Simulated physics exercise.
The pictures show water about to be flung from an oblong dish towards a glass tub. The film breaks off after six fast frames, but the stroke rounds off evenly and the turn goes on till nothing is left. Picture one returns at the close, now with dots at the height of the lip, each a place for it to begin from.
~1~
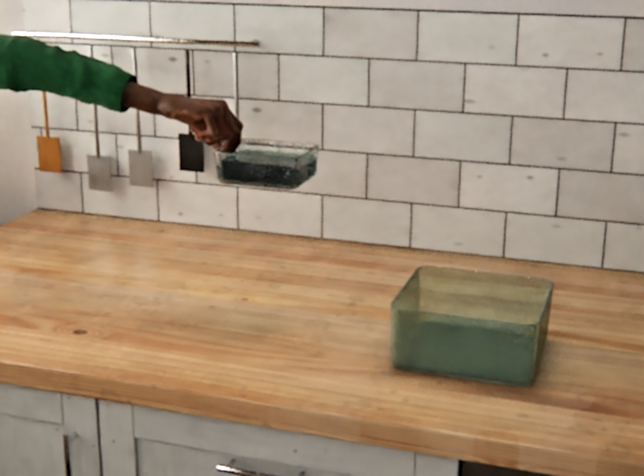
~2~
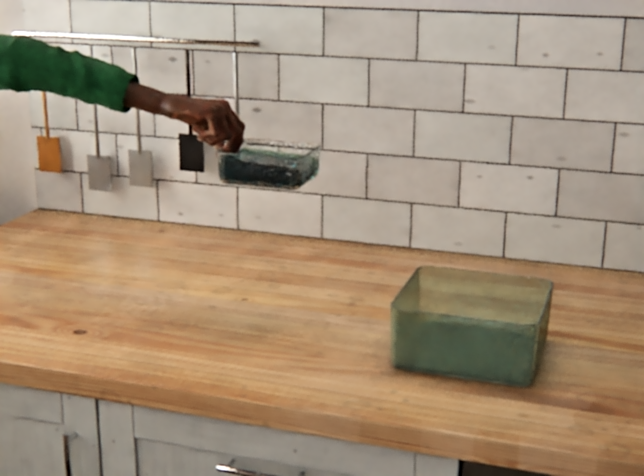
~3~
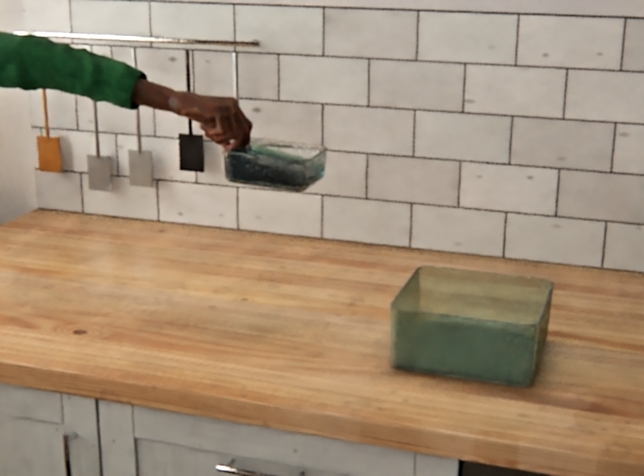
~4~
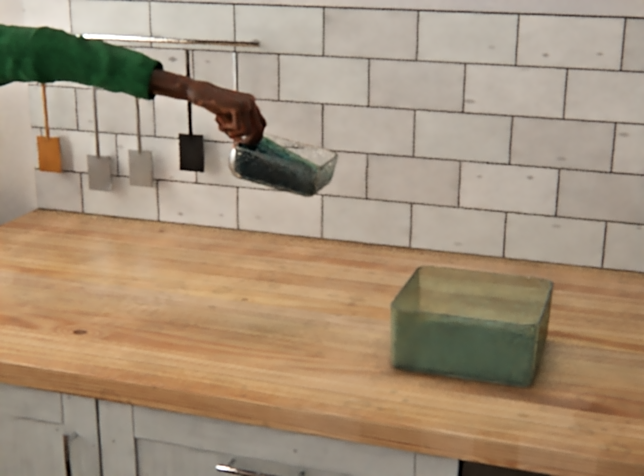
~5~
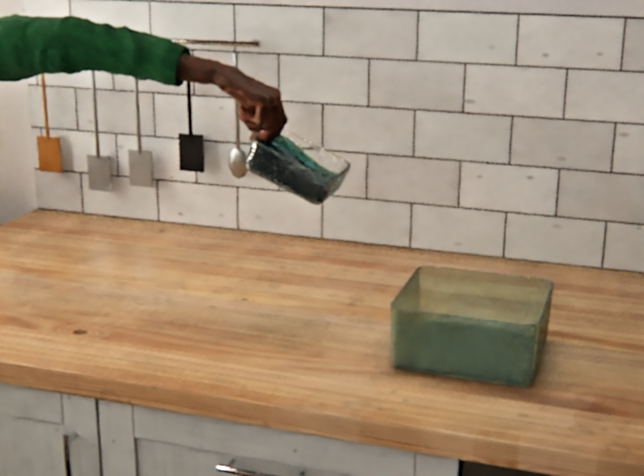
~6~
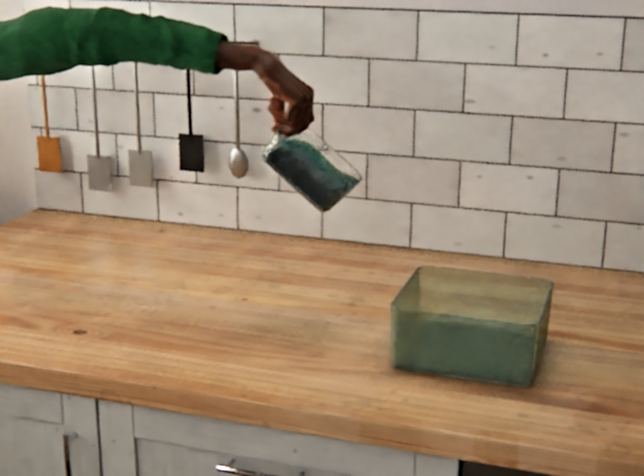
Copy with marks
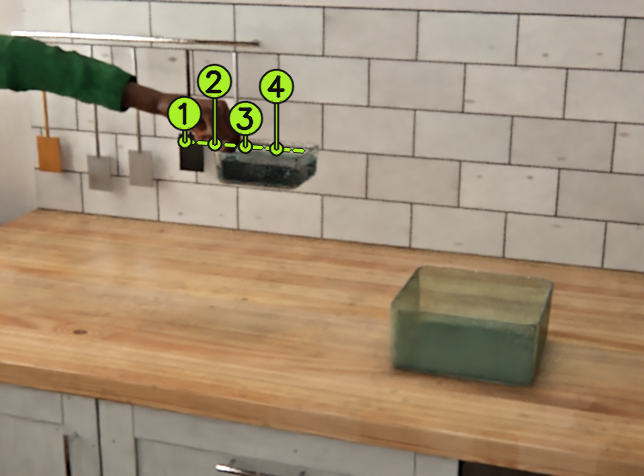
A hand in a green sleeve moves a glass dish rightward and tilts it steeply.
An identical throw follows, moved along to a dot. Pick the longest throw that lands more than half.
The answer is dot 4.
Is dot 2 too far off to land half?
Yes, it does.
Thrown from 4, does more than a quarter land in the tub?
Yes, it does.
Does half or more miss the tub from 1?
Yes.
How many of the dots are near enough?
One.
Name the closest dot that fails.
It is 3.
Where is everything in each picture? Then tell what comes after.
Upright, lip at (308, 151); tub from (391, 365) to (534, 385); nothing has left yet, in the first picture.
Upright, lip at (310, 151); nothing has left yet, in the second picture.
Tipped about 2°, lip at (317, 153); nothing has left yet, in the third picture.
Tipped about 10°, lip at (328, 160); nothing has left yet, in the fourth picture.
Tipped about 23°, lip at (341, 171); nothing has left yet, in the fifth picture.
Tipped about 38°, lip at (353, 184); nothing has left yet, in the sixth picture.
On the marked copy, 1 at (184, 141); 2 at (214, 143); 3 at (245, 146); 4 at (276, 148).
If 1 is chosen, about 0 % lands in the tub, 100 % falls short.
If 2 is chosen, about 0 % lands in the tub, 98 % falls short.
If 3 is chosen, about 10 % lands in the tub, 84 % falls short and 6 % goes beside or beyond.
If 4 is chosen, about 72 % lands in the tub, 18 % falls short and 10 % goes beside or beyond.
